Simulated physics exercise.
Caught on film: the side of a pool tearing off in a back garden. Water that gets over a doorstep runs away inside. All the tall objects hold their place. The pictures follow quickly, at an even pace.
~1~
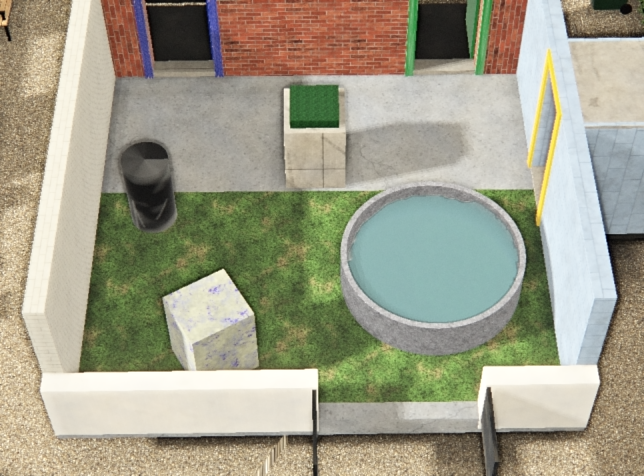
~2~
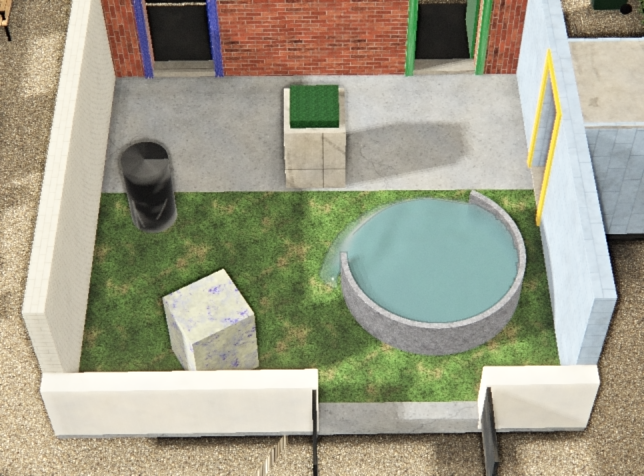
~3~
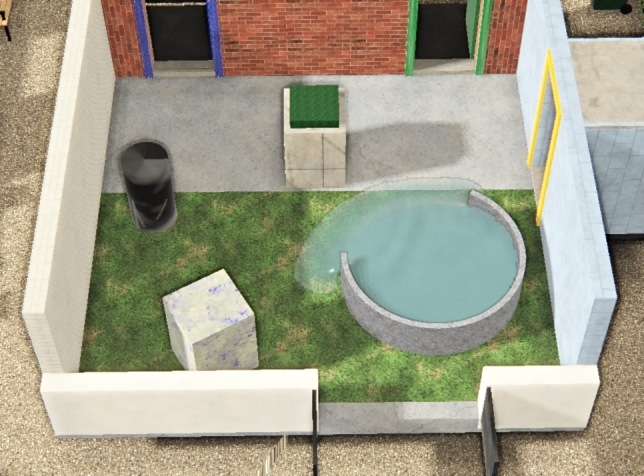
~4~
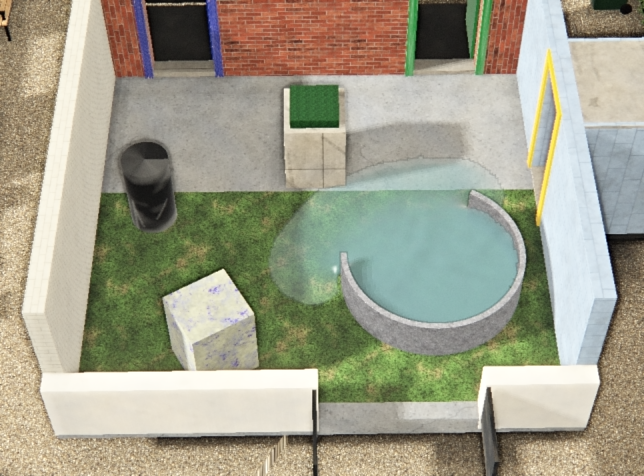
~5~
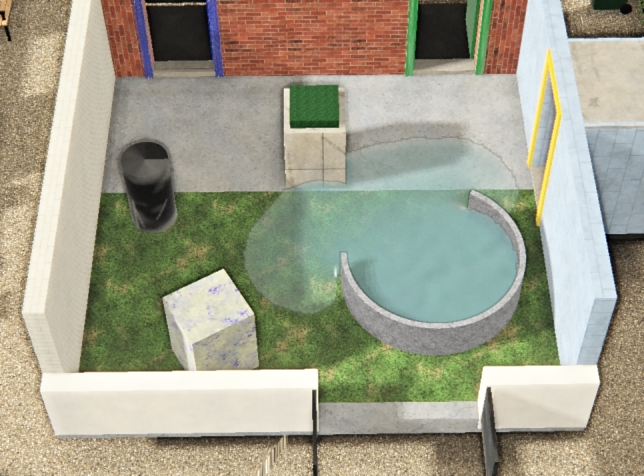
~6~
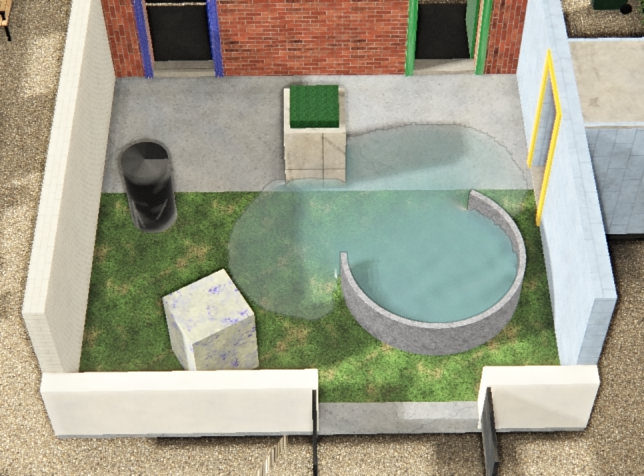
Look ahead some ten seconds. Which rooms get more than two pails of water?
One by one: The yellow door takes more than that; the green door takes more than that; the blue door stays under that.
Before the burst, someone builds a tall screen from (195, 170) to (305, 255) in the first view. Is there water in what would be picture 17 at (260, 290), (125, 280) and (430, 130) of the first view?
As listed: Covered, no water, covered.
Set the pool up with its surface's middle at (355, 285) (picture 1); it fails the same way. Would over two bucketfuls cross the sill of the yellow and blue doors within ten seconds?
In short: The yellow one takes more, the blue one takes more.
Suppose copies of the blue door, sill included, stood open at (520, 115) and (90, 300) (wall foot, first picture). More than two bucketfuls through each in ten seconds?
One after the other: Passes that mark, is under.
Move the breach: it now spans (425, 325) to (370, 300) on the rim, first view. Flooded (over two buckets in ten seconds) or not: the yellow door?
My reading: The yellow door is under.
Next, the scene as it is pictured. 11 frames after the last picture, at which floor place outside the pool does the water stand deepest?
Close to (389, 79).
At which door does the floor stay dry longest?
I say the blue one.
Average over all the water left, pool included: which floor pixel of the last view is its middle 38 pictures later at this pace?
Around (319, 196).
A moment on, water covers 45 % of the floor; the yellow door wet at the sill, nothing in, the green door wet at the sill, nothing in, the blue door not reached.
Next, water covers 60 % of the floor; the yellow door wet at the sill, nothing in, the green door over two buckets in, the blue door not reached.
Then, water covers 75 % of the floor; the yellow door wet at the sill, nothing in, the green door far over two buckets in, the blue door wet at the sill, nothing in.
Later, water covers 90 % of the floor; the yellow door under two buckets in, the green door far over two buckets in, the blue door under two buckets in.
In the end, water covers 100 % of the floor; the yellow door over two buckets in, the green door far over two buckets in, the blue door under two buckets in.
